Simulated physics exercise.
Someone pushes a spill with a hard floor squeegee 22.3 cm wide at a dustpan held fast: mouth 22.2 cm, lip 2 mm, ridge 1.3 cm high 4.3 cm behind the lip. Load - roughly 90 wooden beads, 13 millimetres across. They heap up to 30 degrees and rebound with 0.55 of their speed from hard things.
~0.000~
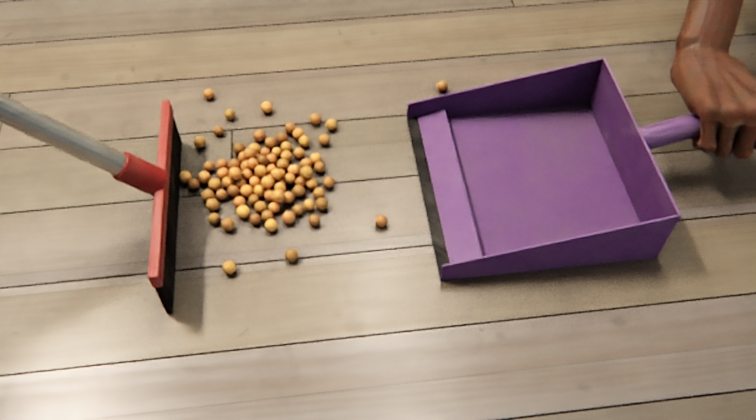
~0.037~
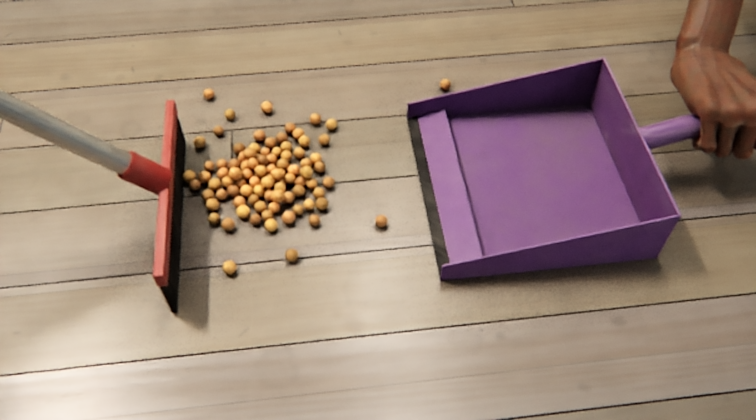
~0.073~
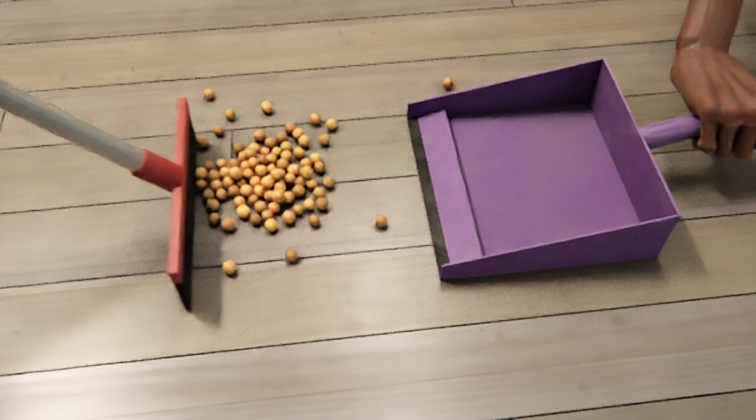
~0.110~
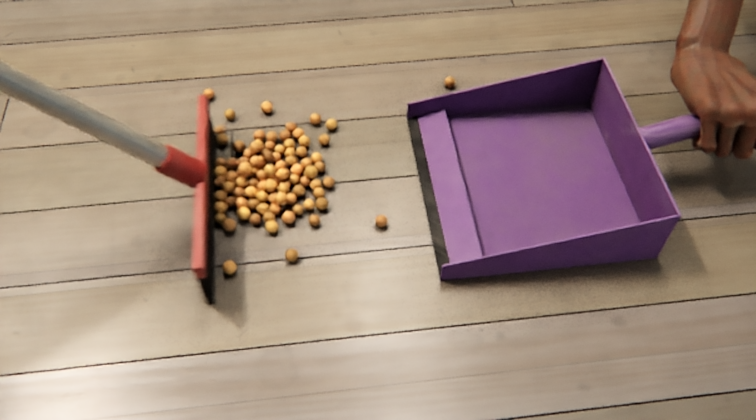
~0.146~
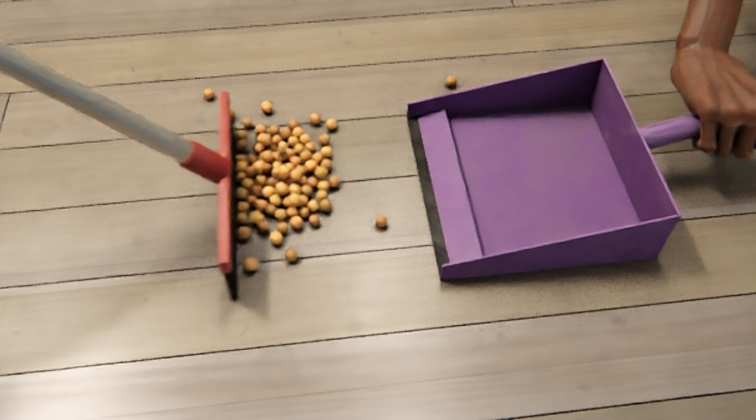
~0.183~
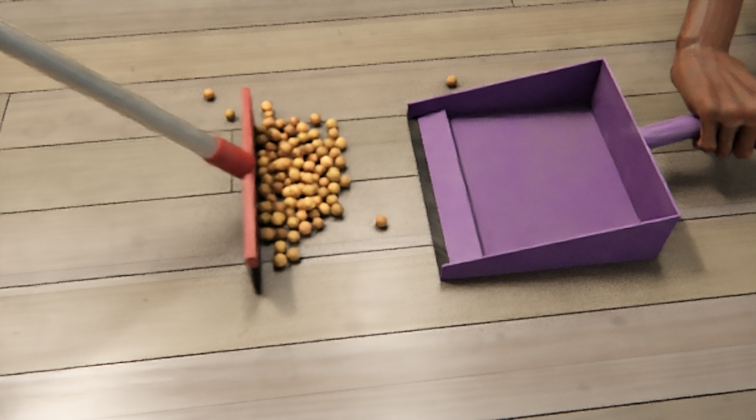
To begin with, a red-headed squeegee stands left of a loose cluster of small tan beads on a wooden floor, while a hand grips a purple dustpan at right. The squeegee slides rightward, meets the cluster and pushes the beads into a tighter heap, as the dustpan stays still.
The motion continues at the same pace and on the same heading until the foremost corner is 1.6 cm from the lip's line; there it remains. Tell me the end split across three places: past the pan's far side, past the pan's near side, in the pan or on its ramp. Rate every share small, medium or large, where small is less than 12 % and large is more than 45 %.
Ratings - past the pan's far side: Medium; past the pan's near side: Small; in the pan or on its ramp: Large.
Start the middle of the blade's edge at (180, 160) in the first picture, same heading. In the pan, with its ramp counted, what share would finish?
Estimate: ~ 35 %.
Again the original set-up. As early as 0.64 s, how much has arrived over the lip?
By that time, around 55 percent.
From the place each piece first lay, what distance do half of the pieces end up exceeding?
About 20 cm.
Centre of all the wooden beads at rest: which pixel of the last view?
(430, 159) or so.
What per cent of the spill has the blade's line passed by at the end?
Around 5 in a hundred.
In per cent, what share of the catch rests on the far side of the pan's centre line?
Some 60 per cent.
Then, at 0.32 s, middle of the blade 9 cm from the lip; 0 % over the lip, far side 20 %, near side 0 %.
After 0.41 s, middle of the blade 4 cm from the lip; 20 % over the lip, far side 25 %, near side 0 %.
After 0.64 s, middle of the blade 2 cm from the lip; 55 % over the lip, far side 25 %, near side 0 %.
By 2.0 s all is still; far side 25 %, near side 0 %, pan 50 %, in front of the lip or behind the blade 25 %.
